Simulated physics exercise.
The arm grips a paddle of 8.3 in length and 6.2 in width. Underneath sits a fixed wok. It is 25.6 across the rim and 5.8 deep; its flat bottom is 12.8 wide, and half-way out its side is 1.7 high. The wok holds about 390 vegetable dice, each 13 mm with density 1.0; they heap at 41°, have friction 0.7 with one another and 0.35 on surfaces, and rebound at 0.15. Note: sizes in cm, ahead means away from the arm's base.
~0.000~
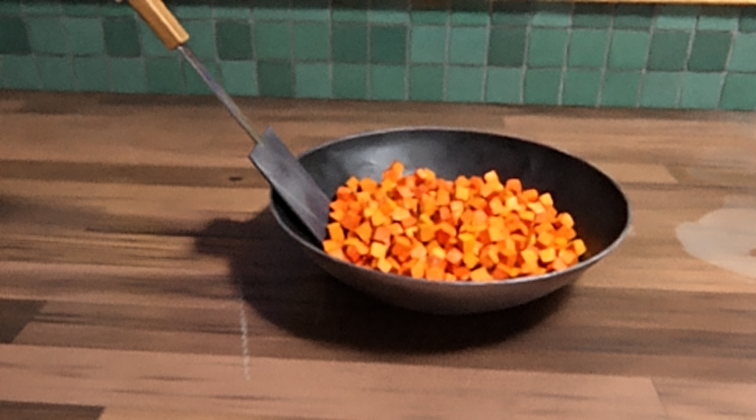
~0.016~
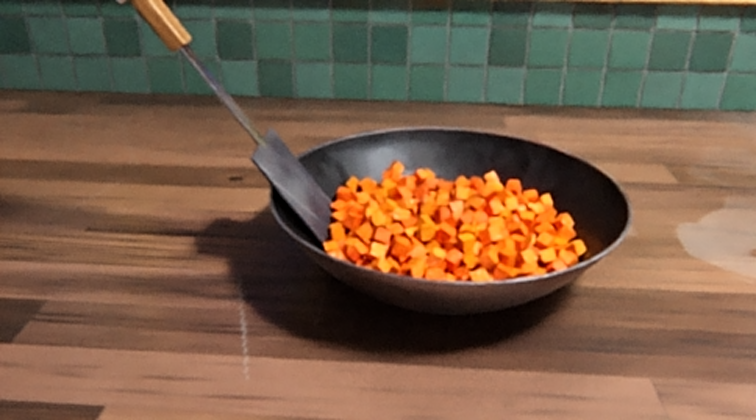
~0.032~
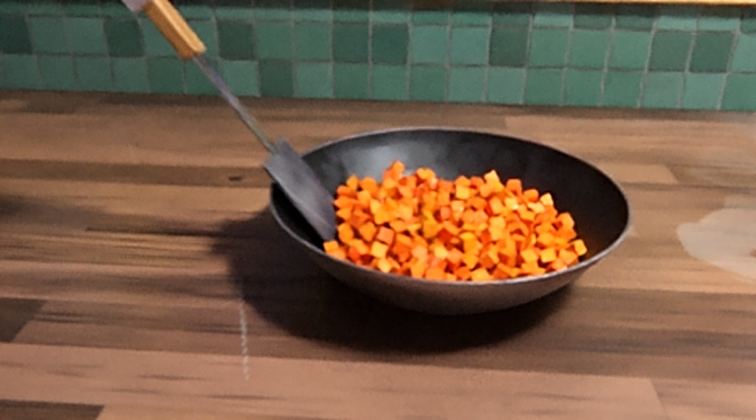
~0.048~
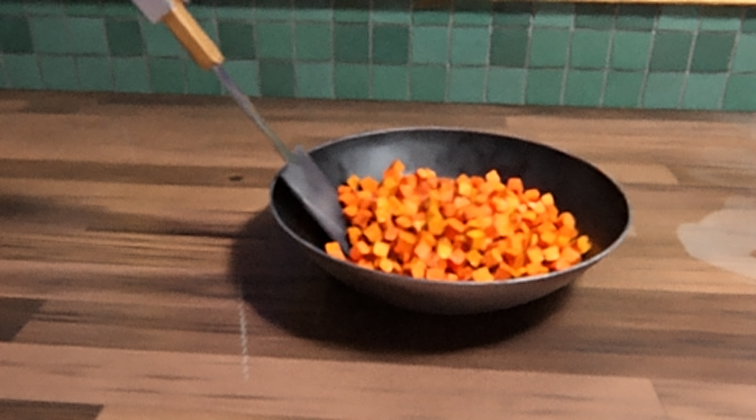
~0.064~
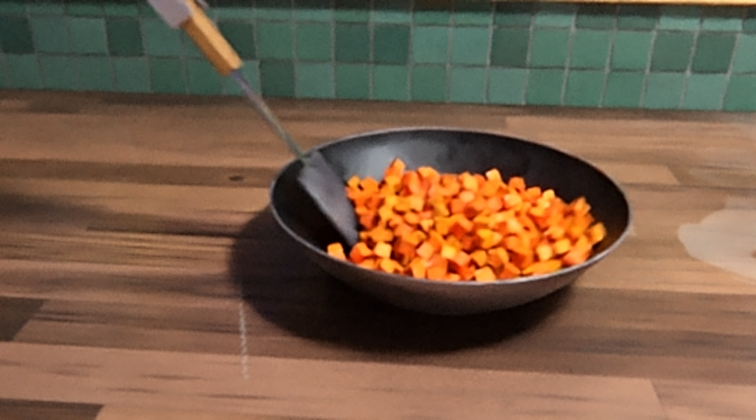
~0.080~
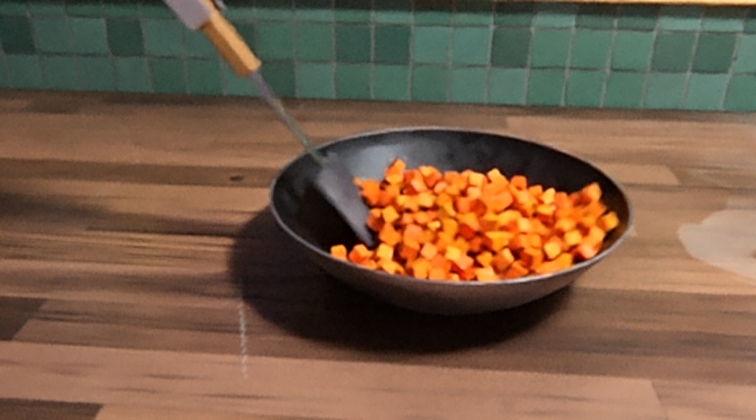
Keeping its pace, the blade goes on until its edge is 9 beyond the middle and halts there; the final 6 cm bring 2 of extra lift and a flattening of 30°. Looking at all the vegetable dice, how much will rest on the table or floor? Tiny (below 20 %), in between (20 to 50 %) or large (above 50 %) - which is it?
In between, so 20 to 50 %.
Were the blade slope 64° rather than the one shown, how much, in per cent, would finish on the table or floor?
Some 40 in a hundred.
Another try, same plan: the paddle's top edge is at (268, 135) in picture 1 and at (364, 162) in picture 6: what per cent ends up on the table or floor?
My guess would be close to 40 per cent.
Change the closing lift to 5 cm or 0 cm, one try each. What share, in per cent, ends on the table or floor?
Roughly 30 % and then 20 %.
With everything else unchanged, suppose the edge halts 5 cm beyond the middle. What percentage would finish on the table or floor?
About 5 %.
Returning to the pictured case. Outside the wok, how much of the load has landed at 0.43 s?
25 %.
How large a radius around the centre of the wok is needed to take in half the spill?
I'd say some 20 centimetres, give or take.
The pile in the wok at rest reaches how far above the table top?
Some 7.0 cm.
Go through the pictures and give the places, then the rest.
The first frame shows paddle top edge at (259, 141), sloping 54°; upper third of the load around (449, 220), from x 330 to 575, top at y 170; 391 in the wok.
The second frame shows paddle top edge at (261, 142), sloping 54°; upper third of the load around (450, 220), from x 330 to 575, top at y 170.
The third frame shows paddle top edge at (273, 150), sloping 54°; upper third of the load around (447, 220), from x 330 to 575, top at y 170.
The fourth frame shows paddle top edge at (290, 159), sloping 54°; upper third of the load around (450, 217), from x 335 to 580, top at y 170.
The fifth frame shows paddle top edge at (307, 164), sloping 54°; upper third of the load around (465, 215), from x 335 to 595, top at y 165.
The sixth frame shows paddle top edge at (324, 166), sloping 54°; upper third of the load around (479, 214), from x 340 to 605, top at y 165; 391 in the wok.
By 0.14 s, sloping 54°, highest piece 7 above the table; 390 in the wok, 1 on the blade or in flight.
By 0.20 s, sloping 44°, highest piece 8 above the table; 383 in the wok, 8 on the blade or in flight.
By 0.43 s, sloping 24°, highest piece 7 above the table; 266 in the wok, 106 on the table or floor, 19 on the blade or in flight.
By 1.48 s, sloping 24°, highest piece 7 above the table; 266 in the wok, 125 on the table or floor.
Final count, 266 in the wok, 125 on the table or floor. That is 32 % on the table or floor.
